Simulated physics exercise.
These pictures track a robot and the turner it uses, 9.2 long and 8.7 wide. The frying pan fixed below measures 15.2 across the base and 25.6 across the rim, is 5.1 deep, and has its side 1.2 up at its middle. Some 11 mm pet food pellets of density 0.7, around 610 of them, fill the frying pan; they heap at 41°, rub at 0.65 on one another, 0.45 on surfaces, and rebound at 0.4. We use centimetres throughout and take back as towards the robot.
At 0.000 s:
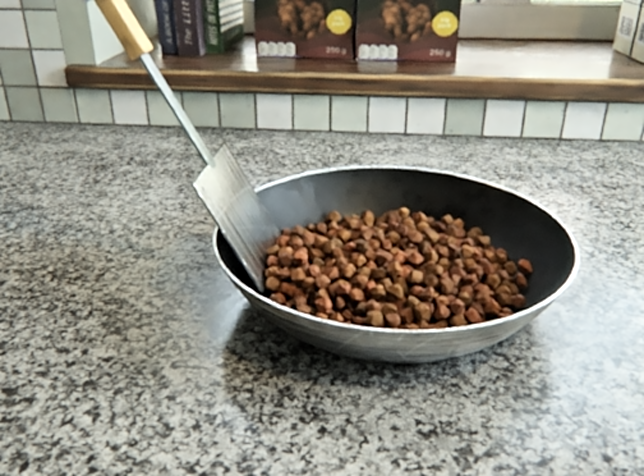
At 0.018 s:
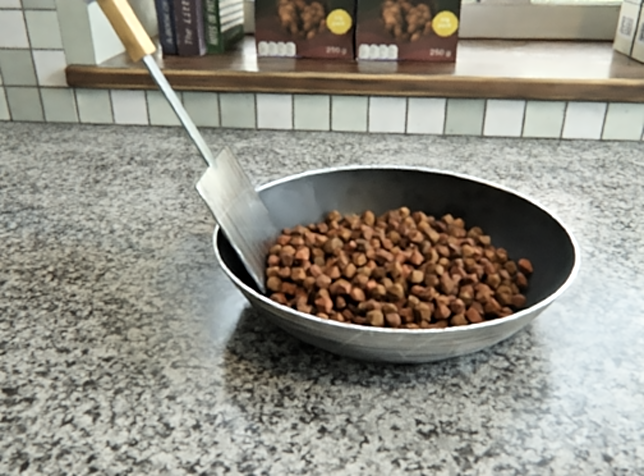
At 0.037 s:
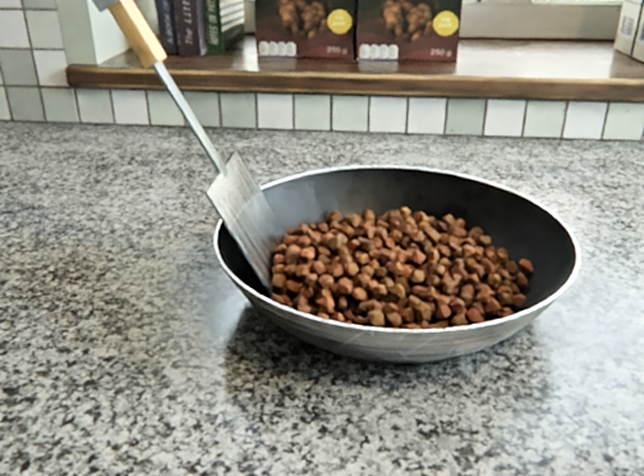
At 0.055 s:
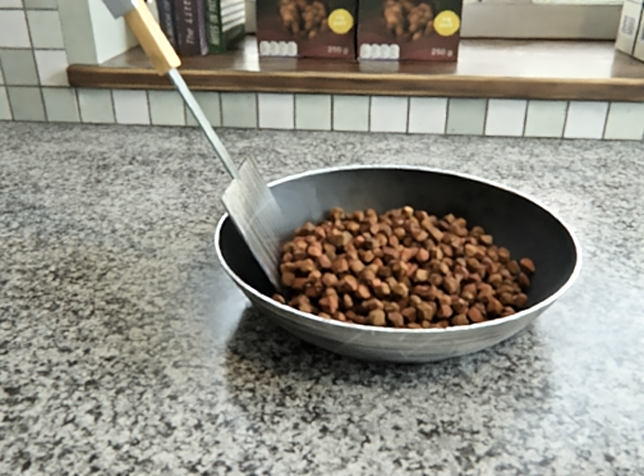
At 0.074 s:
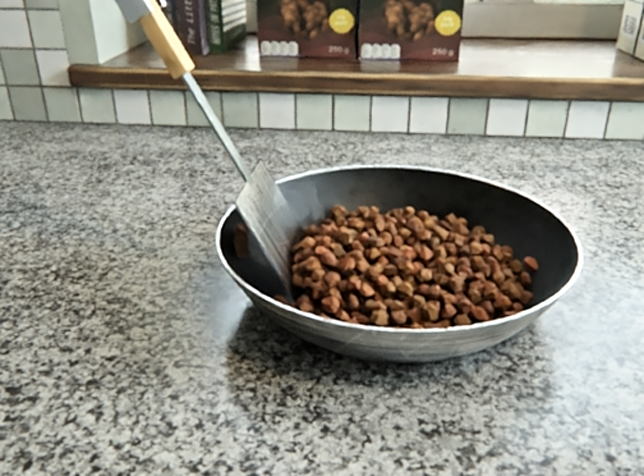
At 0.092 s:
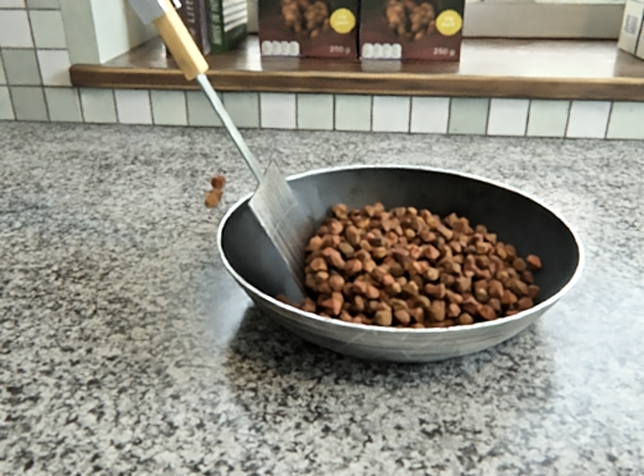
A metal turner with a wooden handle, its blade resting inside the left side of a dark frying pan heaped with small brown pieces, slides slowly to the right, pressing the pile slightly that way. Then a couple of pieces appear in the air just left of the blade, above the pan's rim.
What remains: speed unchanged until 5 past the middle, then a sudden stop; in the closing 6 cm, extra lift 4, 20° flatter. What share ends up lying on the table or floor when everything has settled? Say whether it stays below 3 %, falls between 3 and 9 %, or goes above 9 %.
It stays below 3 %.
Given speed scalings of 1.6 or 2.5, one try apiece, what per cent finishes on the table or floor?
The two tries give roughly 5 and 15 in a hundred.
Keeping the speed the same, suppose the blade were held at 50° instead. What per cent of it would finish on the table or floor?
In that case some 0 per cent.
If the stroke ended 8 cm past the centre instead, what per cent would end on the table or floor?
With that change, I'd expect about 15 per cent.
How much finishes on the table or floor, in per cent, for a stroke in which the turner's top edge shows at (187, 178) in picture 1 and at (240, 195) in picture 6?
0 per cent.
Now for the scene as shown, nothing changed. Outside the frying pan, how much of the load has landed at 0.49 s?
About 0 per cent.
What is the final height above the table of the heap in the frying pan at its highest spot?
About 6.5 cm above the table.
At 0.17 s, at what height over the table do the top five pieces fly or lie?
Around 14 cm above the table.
By 0.17 s, sloping 62°, highest piece 21 above the table; 603 in the frying pan, 3 on the blade or in flight.
By 0.25 s, sloping 52°, highest piece 28 above the table; 603 in the frying pan, 3 on the blade or in flight.
By 0.49 s, sloping 42°, highest piece 11 above the table; 601 in the frying pan, 1 on the table or floor, 4 on the blade or in flight.
By 1.54 s, sloping 42°, highest piece 6 above the table; 601 in the frying pan, 5 on the table or floor.
Final count, 601 in the frying pan, 5 on the table or floor. That is 1 % on the table or floor.
